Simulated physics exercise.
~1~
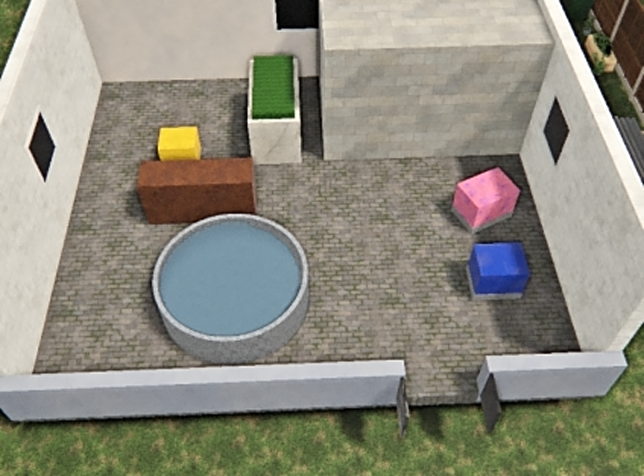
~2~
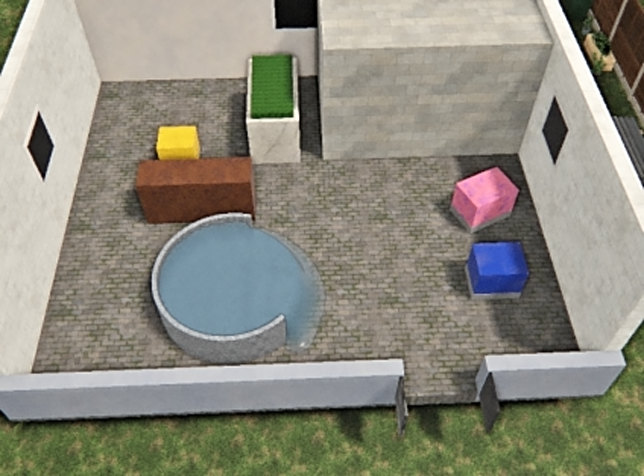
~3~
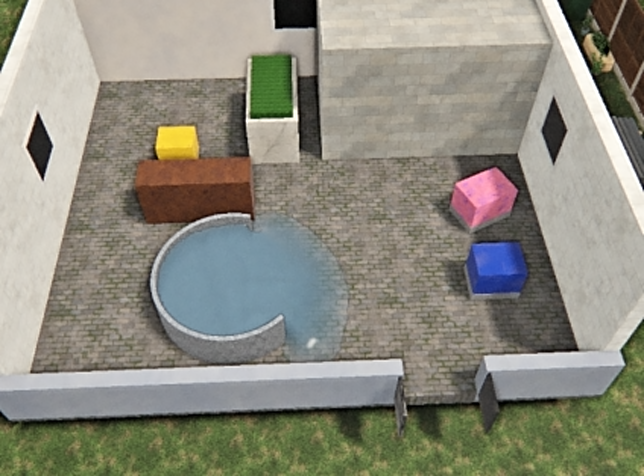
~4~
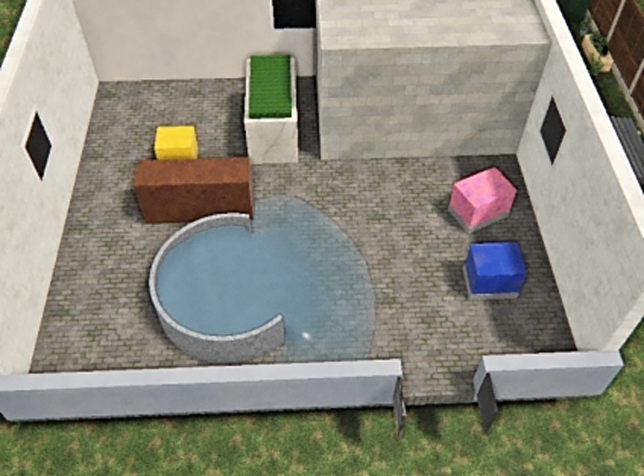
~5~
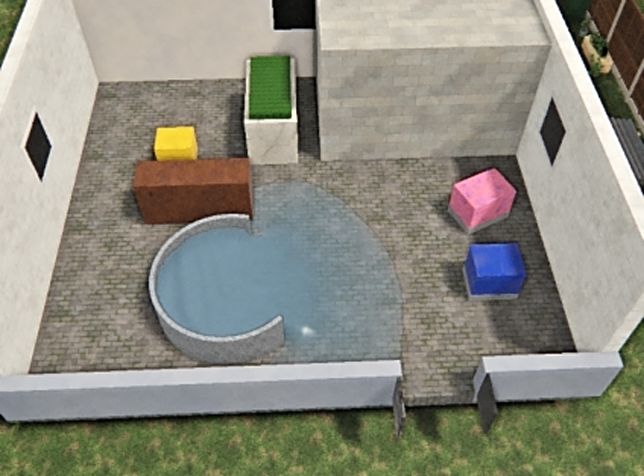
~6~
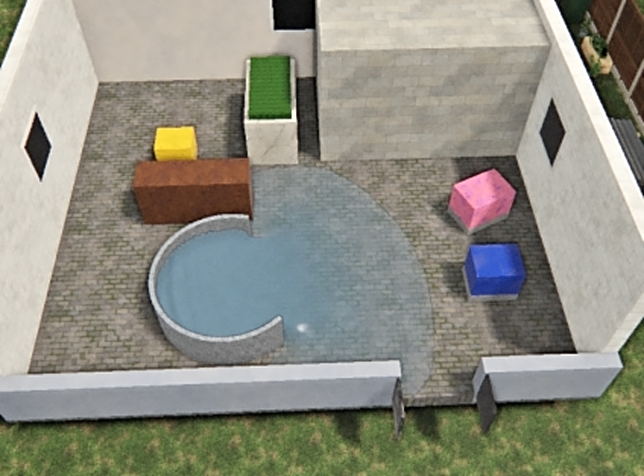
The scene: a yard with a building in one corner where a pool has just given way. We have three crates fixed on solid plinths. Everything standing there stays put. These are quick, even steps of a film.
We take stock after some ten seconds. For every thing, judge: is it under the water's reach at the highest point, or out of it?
In order: The blue crate is hit. The yellow crate is hit. The pink crate is hit.
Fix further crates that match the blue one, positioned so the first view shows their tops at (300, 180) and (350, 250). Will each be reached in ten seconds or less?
Outcome, in listed order: Is inundated, is inundated.
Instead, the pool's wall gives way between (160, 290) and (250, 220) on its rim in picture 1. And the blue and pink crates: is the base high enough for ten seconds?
I expect blue remains untouched while pink remains untouched.
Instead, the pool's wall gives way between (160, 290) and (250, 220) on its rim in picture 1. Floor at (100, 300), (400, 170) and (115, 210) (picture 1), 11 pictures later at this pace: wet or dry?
Point one: Reached. Point two: Reached. Point three: Reached.
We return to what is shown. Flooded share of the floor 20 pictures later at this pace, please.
Close to 55 in a hundred, I think.
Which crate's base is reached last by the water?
Result - the yellow-painted one.
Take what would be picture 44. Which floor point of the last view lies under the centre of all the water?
About (409, 252).
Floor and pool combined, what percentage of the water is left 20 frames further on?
Estimate: Near 96 %.
A moment on, water covers 45 % of the floor; the blue crate water round its plinth, the yellow crate not reached, the pink crate water round its plinth.
Next, water covers 50 % of the floor; the blue crate water round its plinth, the yellow crate water round its plinth, the pink crate water round its plinth.
Then, water covers 55 % of the floor; the blue crate water round its plinth, the yellow crate water round its plinth, the pink crate water round its plinth.
Later, water covers 55 % of the floor; the blue crate water round its plinth, the yellow crate water round its plinth, the pink crate water round its plinth.
In the end, water covers 85 % of the floor; the blue crate was topped, the yellow crate was topped, the pink crate was topped.
